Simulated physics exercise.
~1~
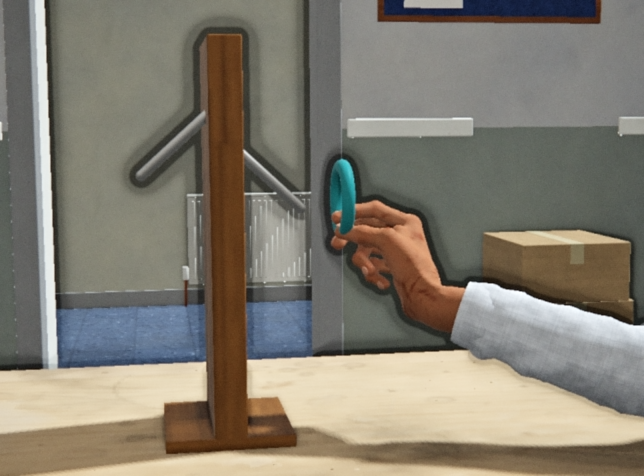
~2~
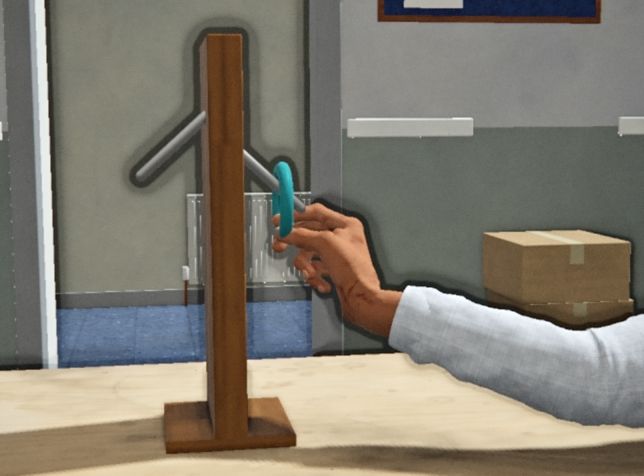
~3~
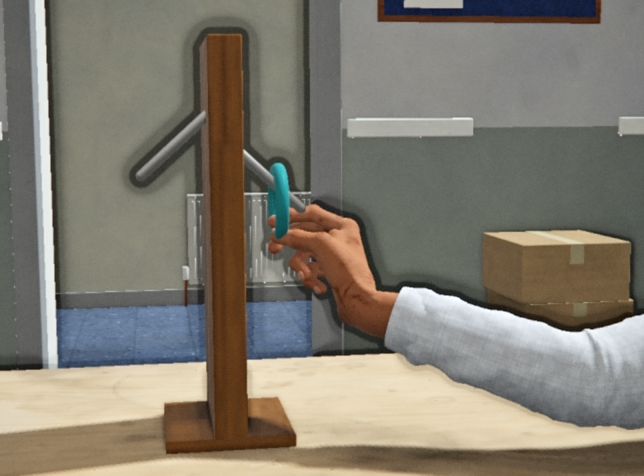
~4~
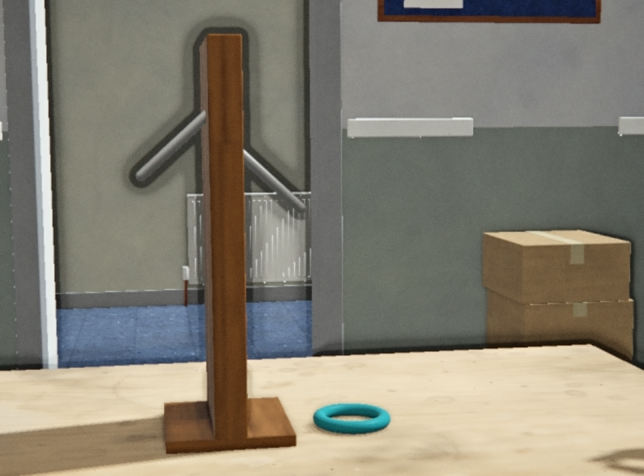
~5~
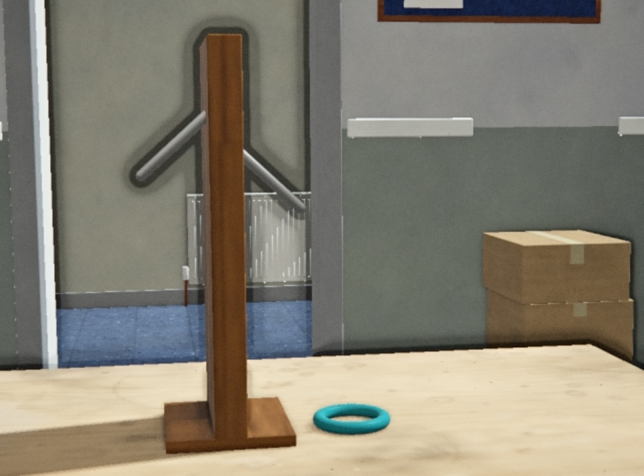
On a wooden tabletop, a hand moving a turquoise ring left onto a stand's sloping peg, the ring ending flat on the table.
